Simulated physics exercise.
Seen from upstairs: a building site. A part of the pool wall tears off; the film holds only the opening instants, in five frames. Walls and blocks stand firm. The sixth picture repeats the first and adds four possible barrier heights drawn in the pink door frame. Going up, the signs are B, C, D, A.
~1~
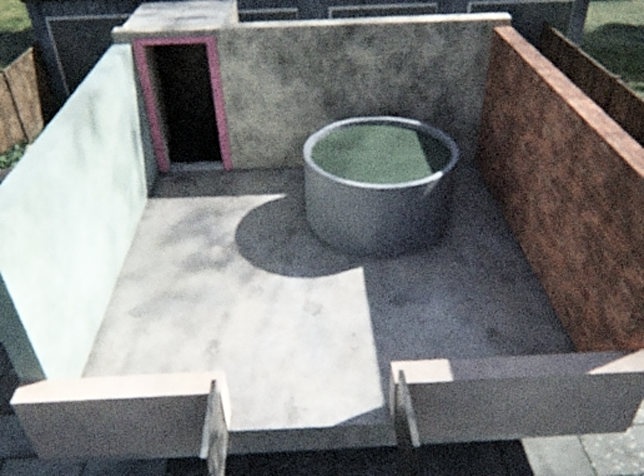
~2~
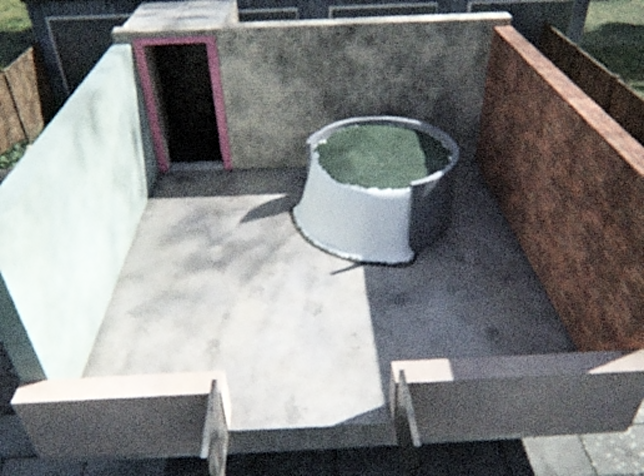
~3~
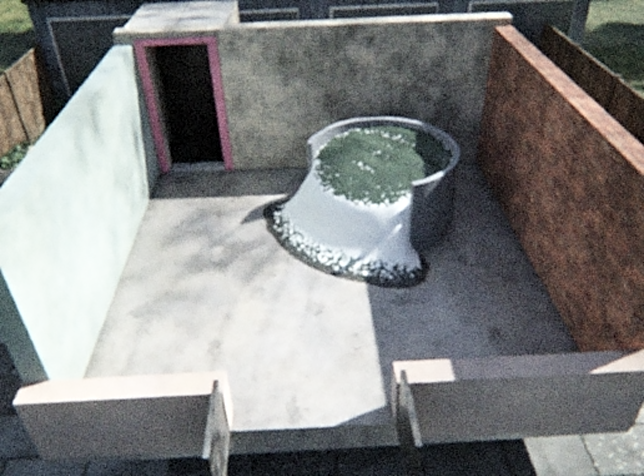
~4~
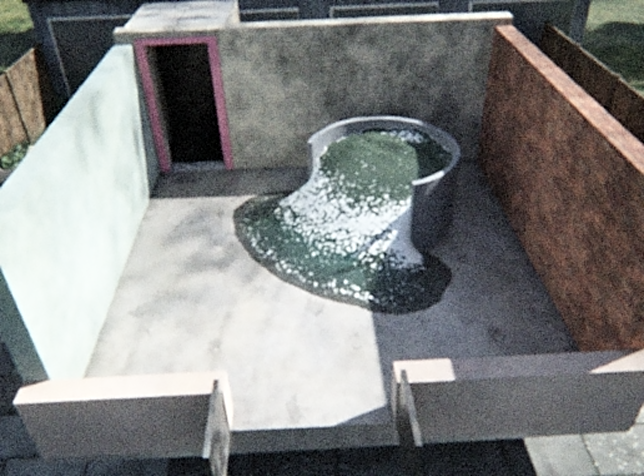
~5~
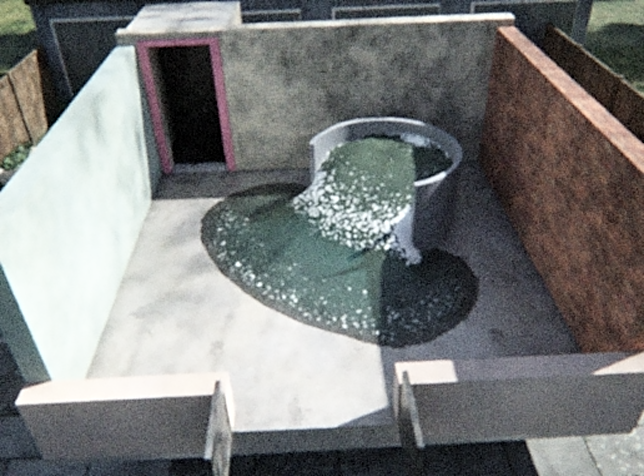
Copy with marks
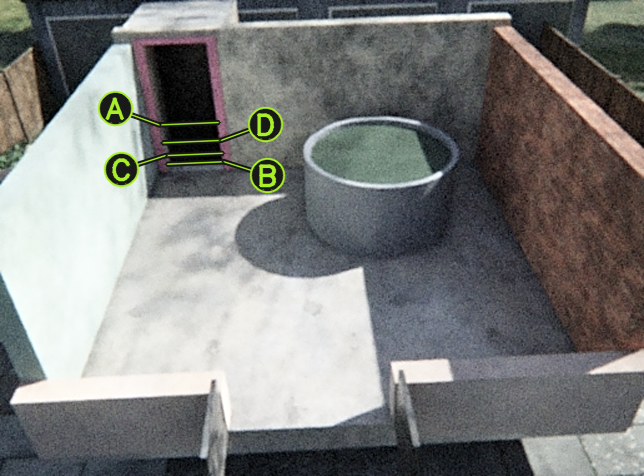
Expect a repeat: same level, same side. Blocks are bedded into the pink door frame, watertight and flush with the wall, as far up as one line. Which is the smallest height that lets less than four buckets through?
That is mark B.
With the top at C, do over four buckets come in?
No, that is safe.
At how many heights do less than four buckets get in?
All four.
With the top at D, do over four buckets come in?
No, not at all.
On the marked copy, A at (188, 123); B at (195, 162); C at (194, 154); D at (192, 141); from the bottom up B, C, D, A.
For mark A, nothing gets over.
For mark B, a bucket or two gets in.
For mark C, nothing gets over.
For mark D, nothing gets over.
